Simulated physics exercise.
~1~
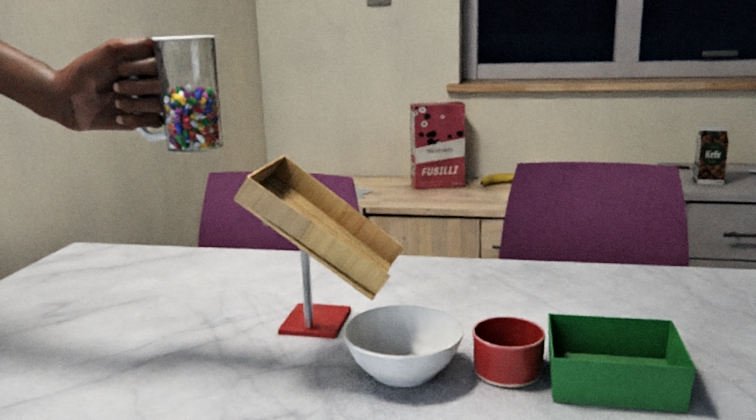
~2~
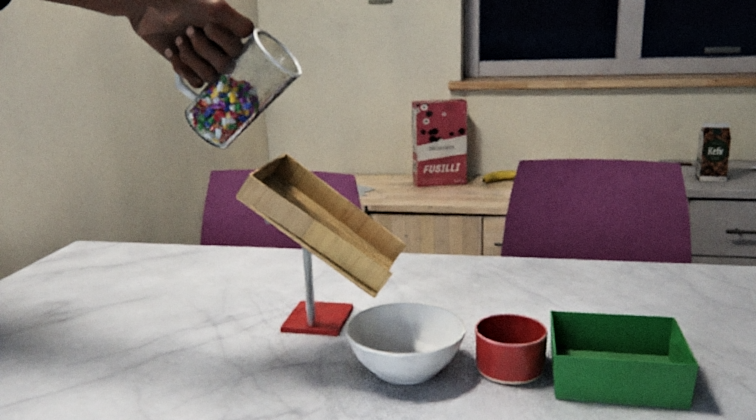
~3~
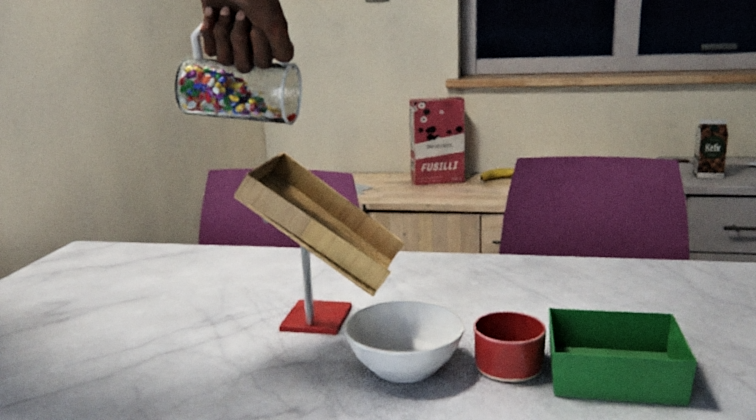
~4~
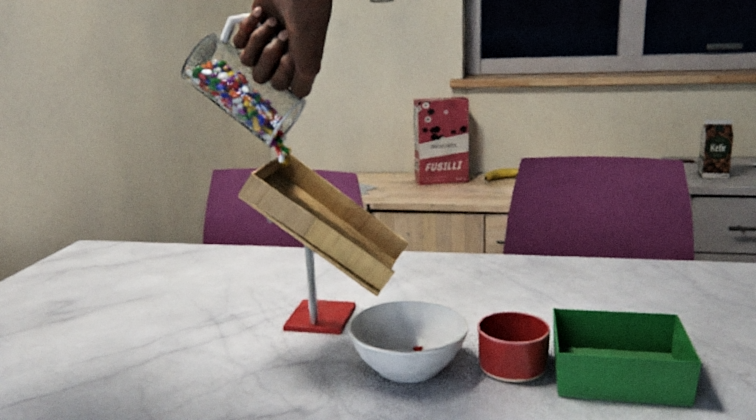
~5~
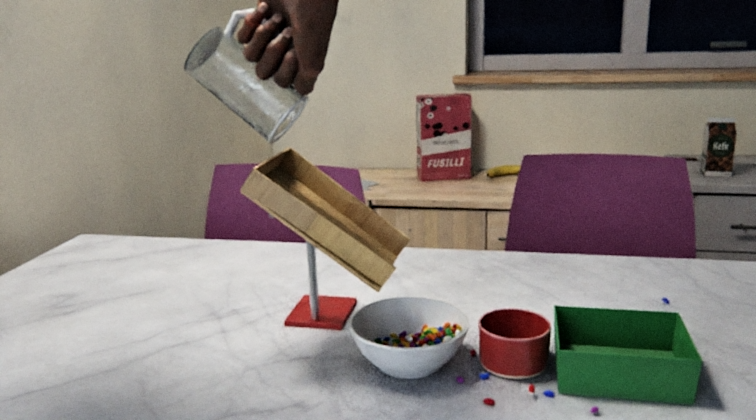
At a marble table, a hand tips jelly beans down a chute, mostly into a white bowl.
